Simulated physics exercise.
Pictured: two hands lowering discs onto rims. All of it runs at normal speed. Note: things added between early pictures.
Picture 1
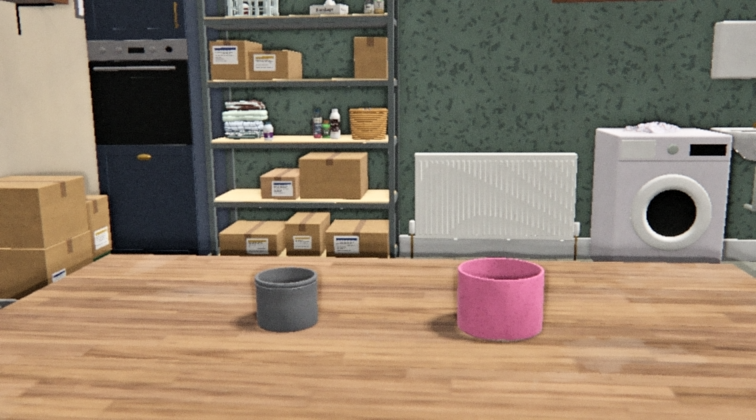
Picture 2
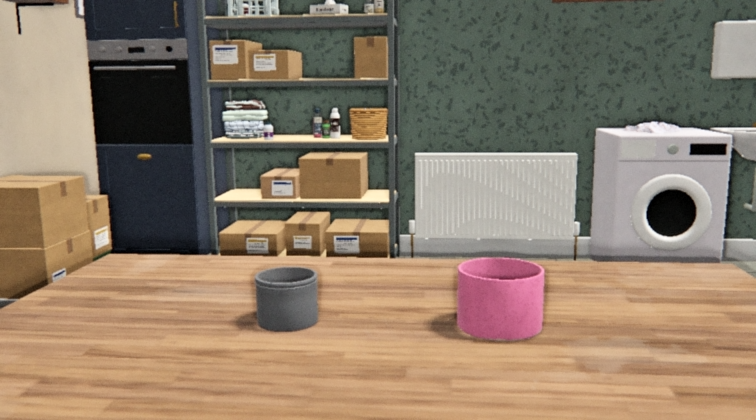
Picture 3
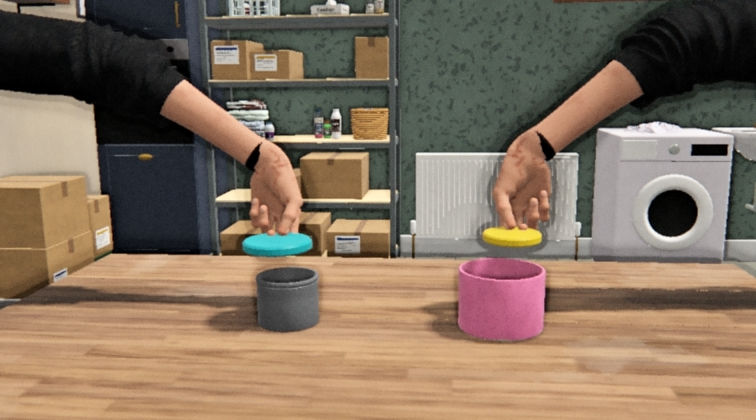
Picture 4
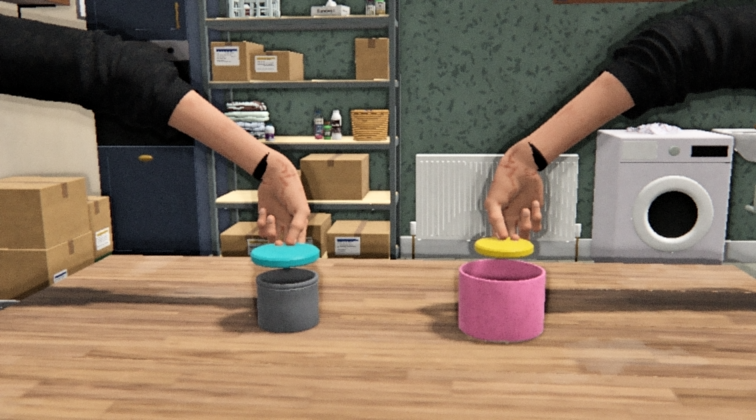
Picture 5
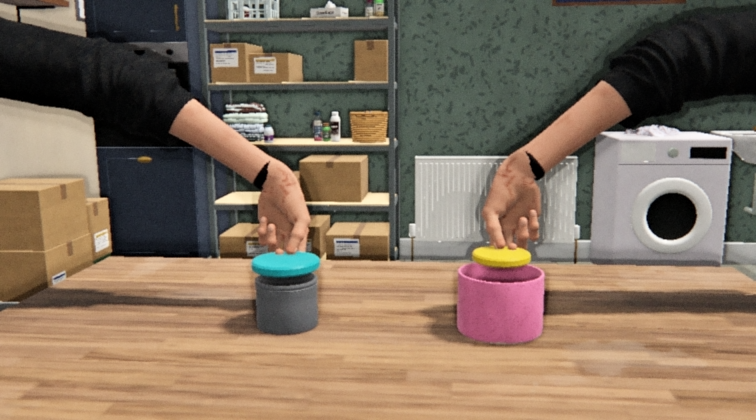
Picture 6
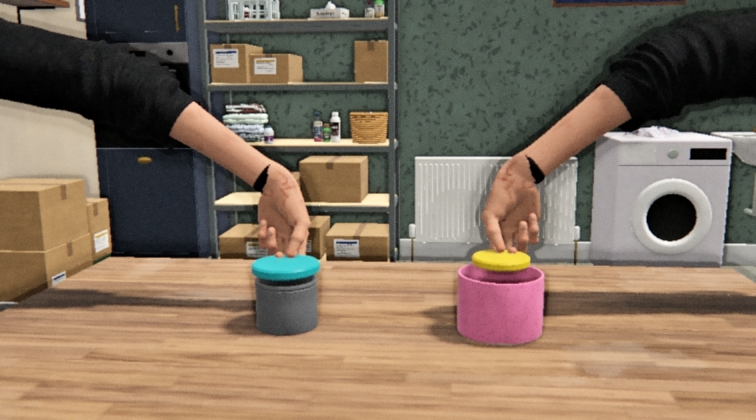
Two hands lower a turquoise disc and a yellow disc onto gray and pink containers.
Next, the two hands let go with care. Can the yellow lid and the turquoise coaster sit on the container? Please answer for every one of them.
Let go and you'll find the yellow lid goes down into it and the turquoise coaster spans the mouth.
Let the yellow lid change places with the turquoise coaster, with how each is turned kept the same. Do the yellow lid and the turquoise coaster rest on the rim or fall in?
Swapped, the yellow lid slides in and the turquoise coaster slides in.
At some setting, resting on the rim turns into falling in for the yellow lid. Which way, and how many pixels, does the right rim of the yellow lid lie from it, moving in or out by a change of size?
Shift: About 12 pixels right.
Then, 0.16 s on from there, yellow lid on its way down near (500, 303); turquoise coaster sitting on the rim near (286, 274).
In the end, the yellow lid drops inside, near (499, 324); the turquoise coaster covers the opening, near (286, 274).
